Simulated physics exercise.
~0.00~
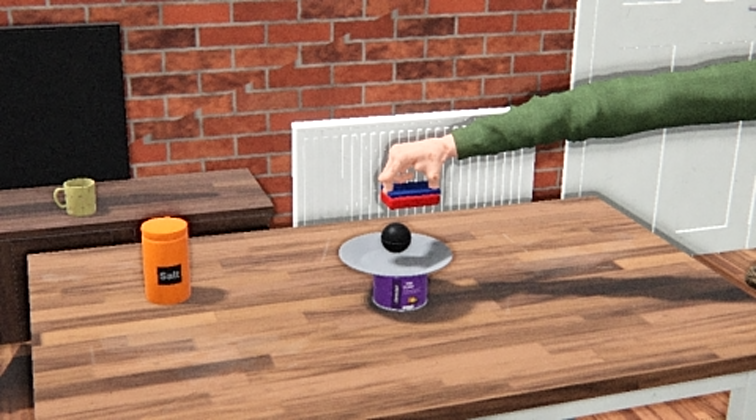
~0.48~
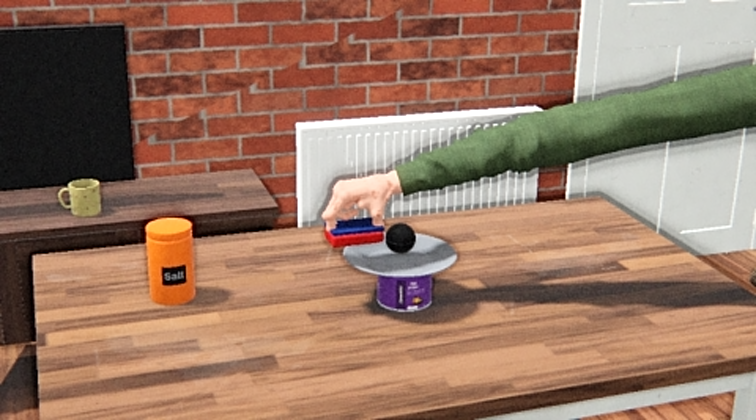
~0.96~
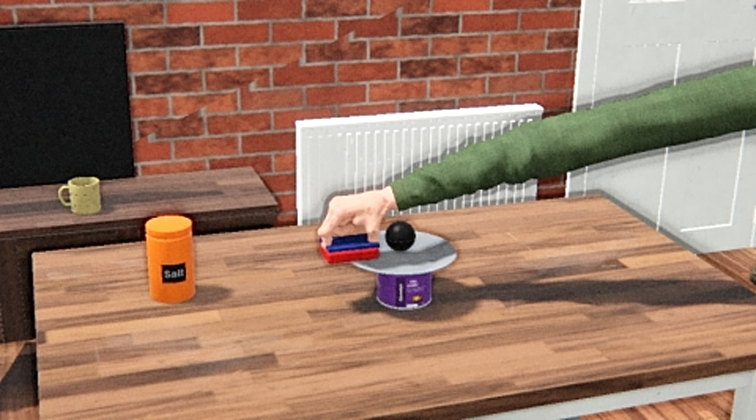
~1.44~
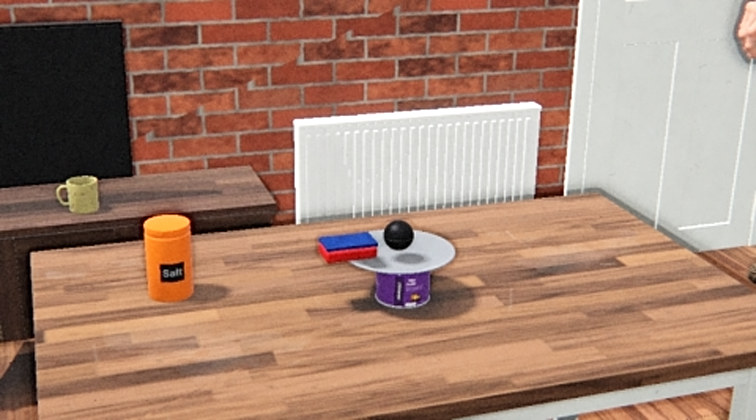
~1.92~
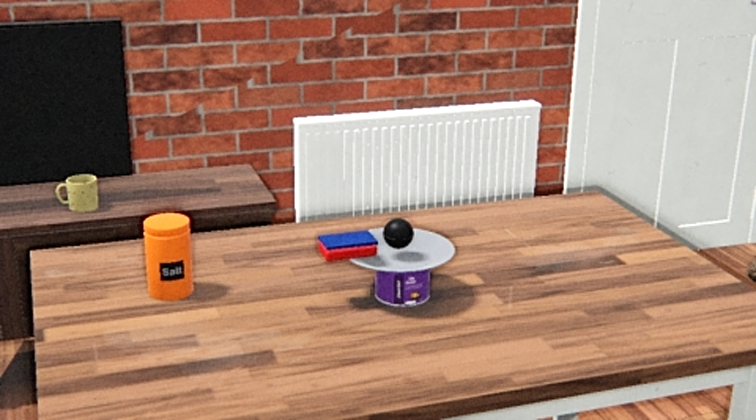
Red-and-blue sponge moving left and down in a hand onto a grey plate's edge beside a black ball, staying balanced once released.
